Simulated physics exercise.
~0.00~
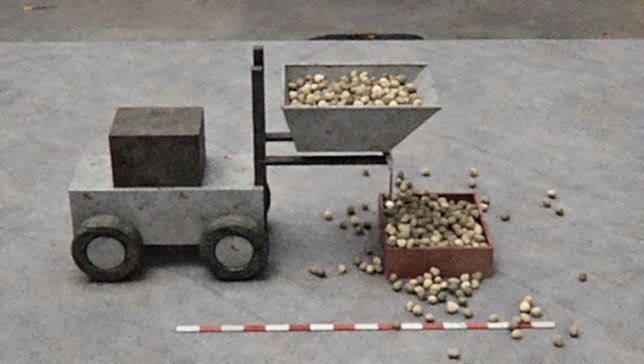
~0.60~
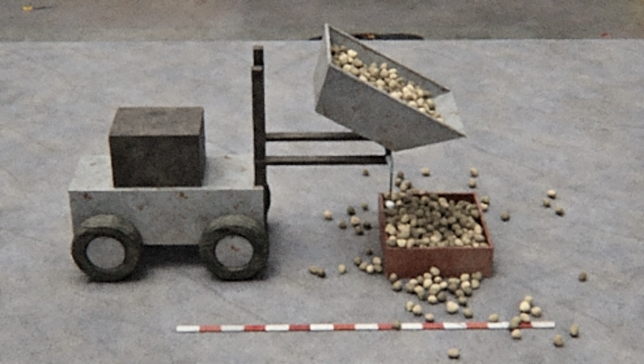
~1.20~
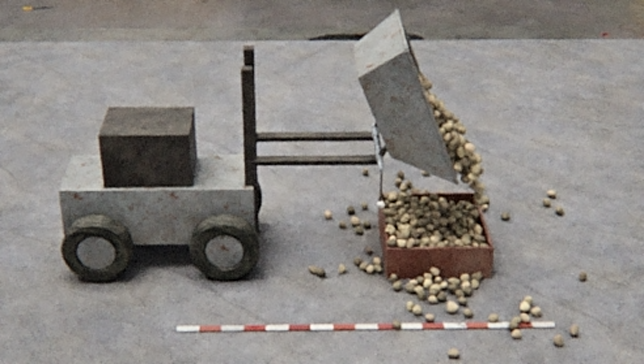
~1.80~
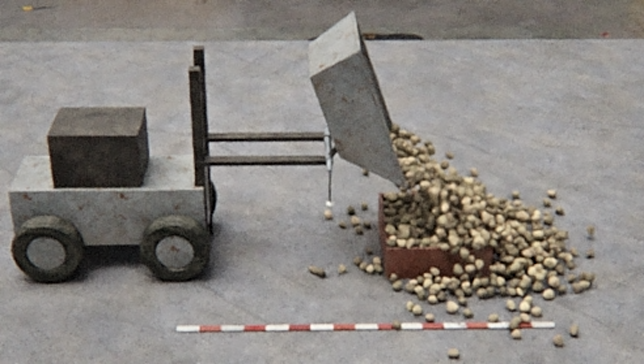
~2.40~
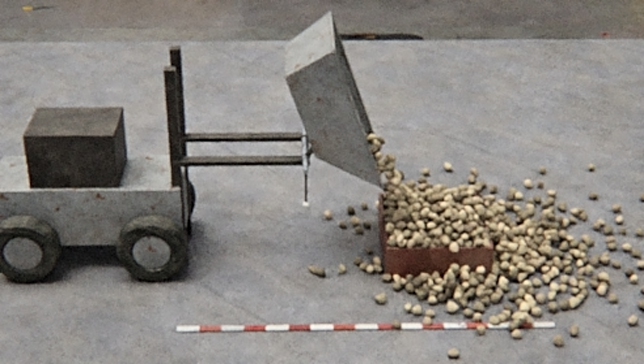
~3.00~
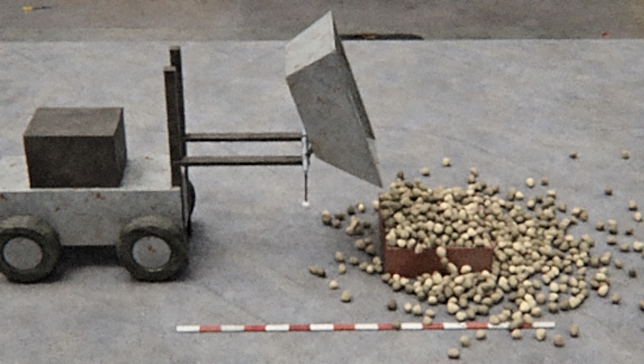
At the start, a blocky grey forklift holds a metal skip full of rounded stones above a small reddish bin, which is already heaped, with more stones scattered around it. The skip tilts to the right, its back end rising while the stones stay inside. It tips more steeply, and stones begin pouring over its lower edge as the forklift starts backing left. The stream buries much of the bin and spreads across the floor to the right. Finally the forklift stands still with its steeply tilted skip emptied, beside an overflowing bin surrounded by a wide scatter of stones.
